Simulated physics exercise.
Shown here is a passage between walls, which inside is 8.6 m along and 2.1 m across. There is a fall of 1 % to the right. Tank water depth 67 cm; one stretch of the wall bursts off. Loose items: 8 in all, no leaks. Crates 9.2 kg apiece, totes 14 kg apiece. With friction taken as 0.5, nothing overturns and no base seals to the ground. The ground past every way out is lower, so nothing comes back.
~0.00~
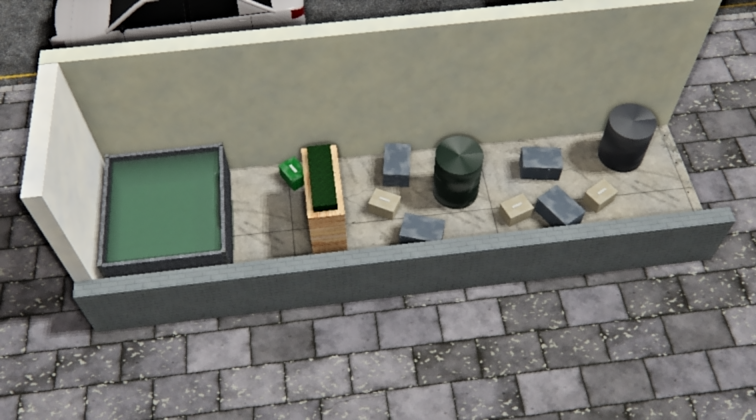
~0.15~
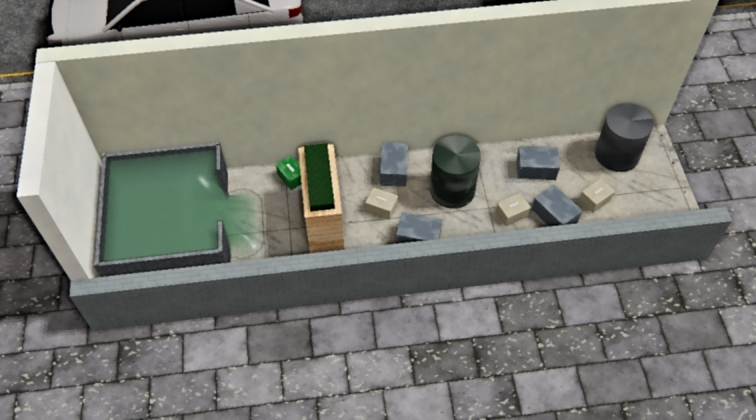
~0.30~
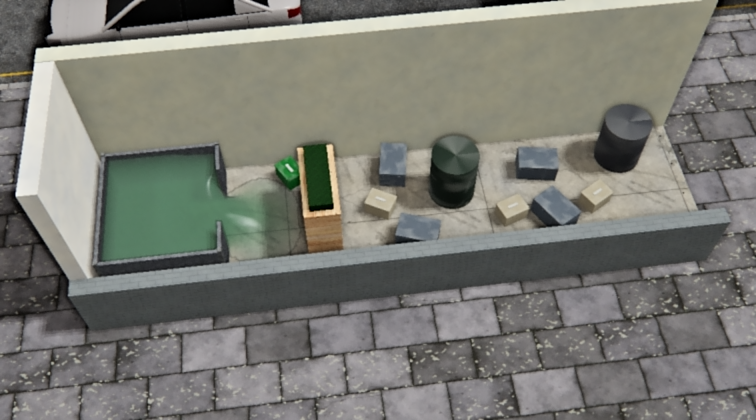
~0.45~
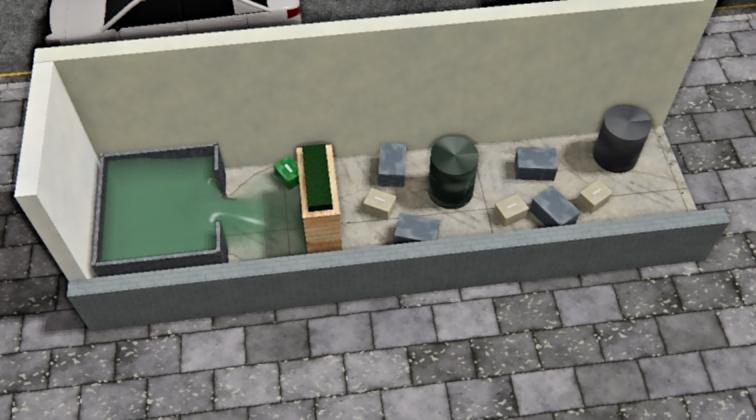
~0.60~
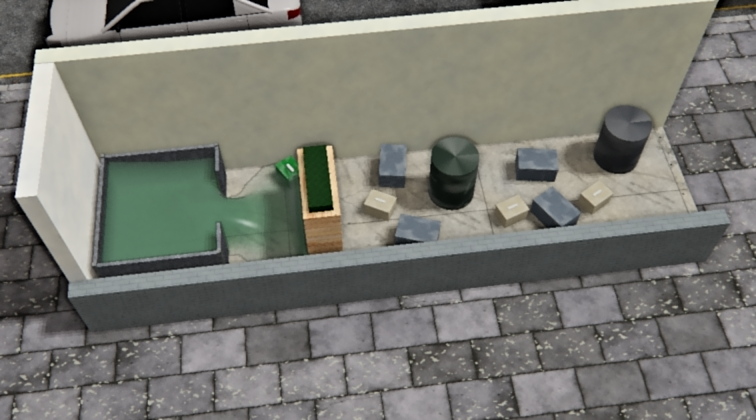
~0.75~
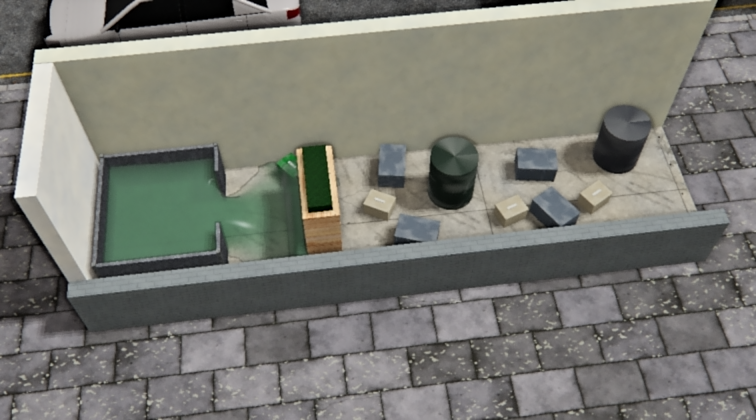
In a narrow walled passage beside a paved street, part of a tank's right wall gave way and green water spread right across the floor to a wooden planter-like box, slightly nudging a small green object.
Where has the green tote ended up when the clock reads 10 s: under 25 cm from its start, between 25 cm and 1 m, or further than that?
Its move will be large.
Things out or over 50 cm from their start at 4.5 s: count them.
The answer is 4.
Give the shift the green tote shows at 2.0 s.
I'd put it at around 150 cm.
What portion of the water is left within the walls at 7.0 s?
88 %.
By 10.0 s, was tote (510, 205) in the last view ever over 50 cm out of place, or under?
Answer: Does not reach it.
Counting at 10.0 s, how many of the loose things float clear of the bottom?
Of them, 1.
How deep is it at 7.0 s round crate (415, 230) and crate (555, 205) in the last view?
Close to 8 and 8 centimetres.
After 2.0 s the green tote is near (389, 172), 1.5 m from its start, aground; 0 of 8 are out; 1 afloat.
After 4.5 s the green tote is near (389, 172), 1.5 m from its start, aground; 0 of 8 are out; 4 afloat.
After 7.0 s the green tote is near (389, 172), 1.5 m from its start, aground; 0 of 8 are out; 3 afloat.
After 10.0 s the green tote is near (389, 172), 1.5 m from its start, aground; 4 of 8 are out; 1 afloat.
